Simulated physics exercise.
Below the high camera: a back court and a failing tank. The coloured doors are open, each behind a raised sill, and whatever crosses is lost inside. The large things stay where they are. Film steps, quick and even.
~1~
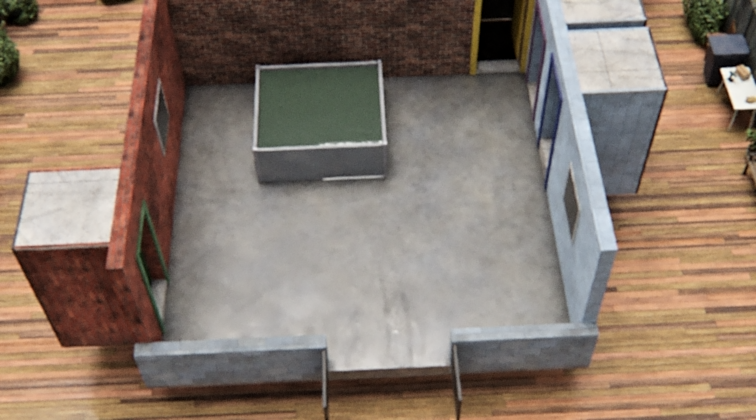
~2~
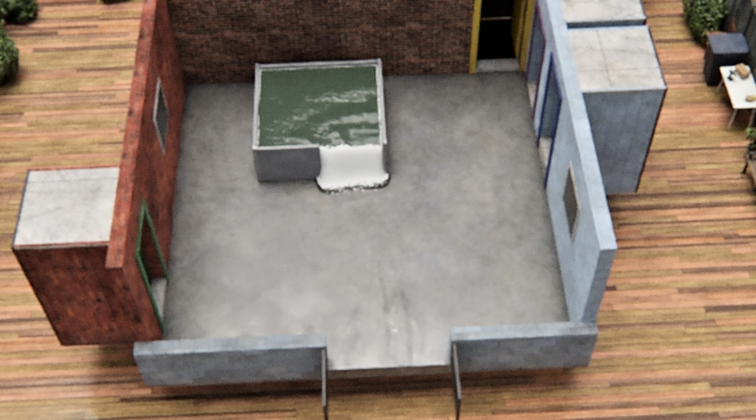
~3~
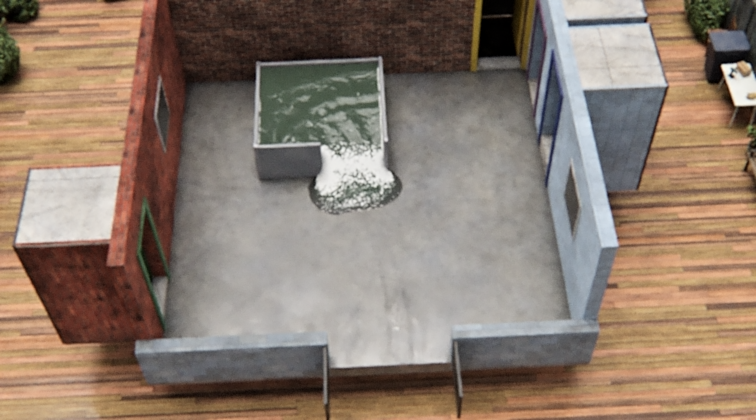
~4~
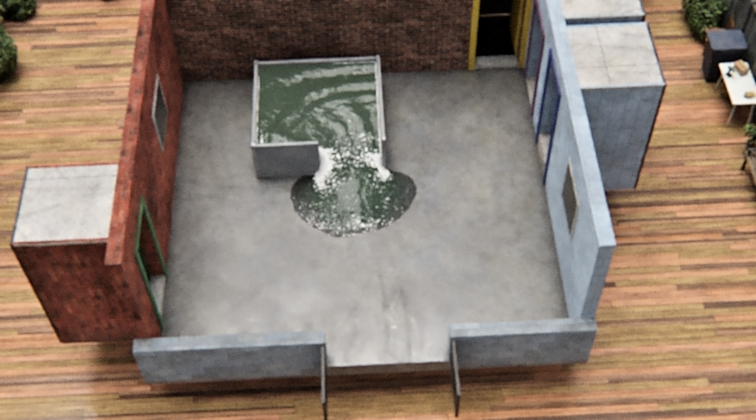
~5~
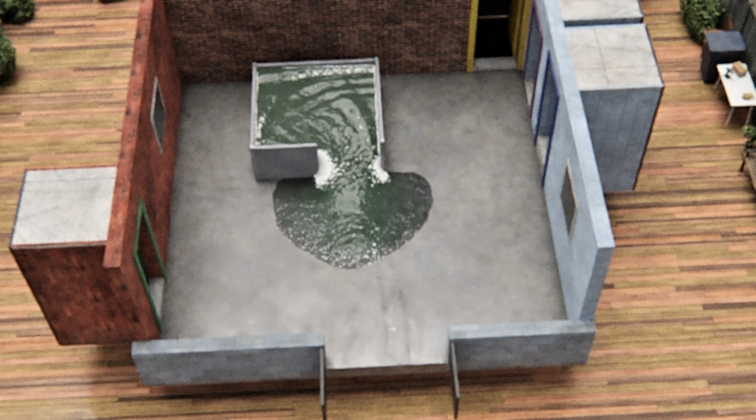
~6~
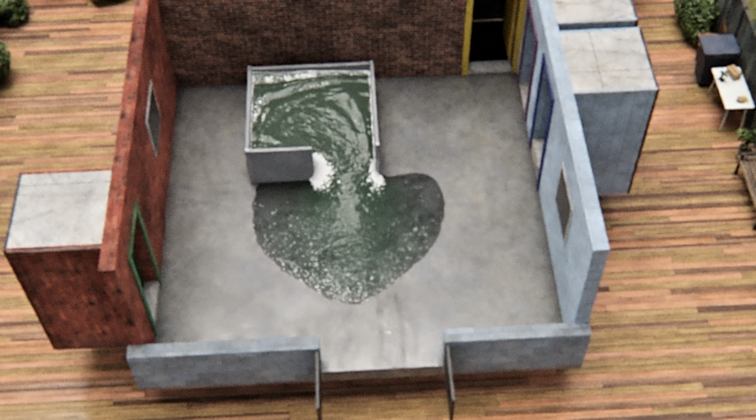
Dark green water breaks through a gap in the front of a grey tank and spreads across a concrete court, seen from high above. A red wall stands left, pale blue walls right and front, brown brick behind, with wooden decking around. White foam churns at the gap as the rippling pool widens toward the front opening, and the view shifts very slightly.
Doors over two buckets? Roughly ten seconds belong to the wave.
In order: The blue door doesn't get too much water coming through, the green door doesn't get too much water coming through, the purple door doesn't get too much water coming through, the yellow door doesn't get too much water coming through.
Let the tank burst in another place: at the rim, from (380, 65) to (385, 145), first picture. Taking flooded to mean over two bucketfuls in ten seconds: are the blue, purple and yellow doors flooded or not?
Note - blue door breaks the threshold; purple door breaks the threshold; yellow door breaks the threshold.
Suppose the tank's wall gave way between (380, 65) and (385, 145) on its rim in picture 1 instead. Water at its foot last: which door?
Green-painted one.
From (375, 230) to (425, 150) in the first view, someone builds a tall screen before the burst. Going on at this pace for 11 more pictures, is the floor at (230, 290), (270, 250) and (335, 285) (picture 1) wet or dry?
Point by point: First submerged, second submerged, third submerged.
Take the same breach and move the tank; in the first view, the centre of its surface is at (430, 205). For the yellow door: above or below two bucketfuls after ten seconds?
Briefly, the yellow door crosses the line.
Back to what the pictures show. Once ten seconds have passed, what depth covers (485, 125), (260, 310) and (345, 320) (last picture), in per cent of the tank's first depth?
Going in order, roughly 4, 4 and 2 %.
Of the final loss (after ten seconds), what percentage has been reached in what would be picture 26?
40 per cent.
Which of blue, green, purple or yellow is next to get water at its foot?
That would be the green-painted one.
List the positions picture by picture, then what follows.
In the first picture, still water in the open tank at (320, 107).
In the second picture, the front is at (321, 184), out from the gap at (352, 165).
In the third picture, the front is at (325, 207), out from the gap at (353, 164).
In the fourth picture, water pours out at (351, 163) and has run to (334, 232).
In the fifth picture, water pours out at (350, 165) and has run to (347, 264).
In the sixth picture, water pours out at (345, 168) and has run to (357, 298).
A moment on, water covers 40 % of the floor; the blue door not reached, the green door not reached, the purple door not reached, the yellow door not reached.
Next, water covers 50 % of the floor; the blue door not reached, the green door not reached, the purple door not reached, the yellow door not reached.
Then, water covers 50 % of the floor; the blue door not reached, the green door wet at the sill, nothing in, the purple door not reached, the yellow door not reached.
Later, water covers 85 % of the floor; the blue door wet at the sill, nothing in, the green door wet at the sill, nothing in, the purple door wet at the sill, nothing in, the yellow door not reached.
In the end, water covers 100 % of the floor; the blue door wet at the sill, nothing in, the green door wet at the sill, nothing in, the purple door wet at the sill, nothing in, the yellow door wet at the sill, nothing in.
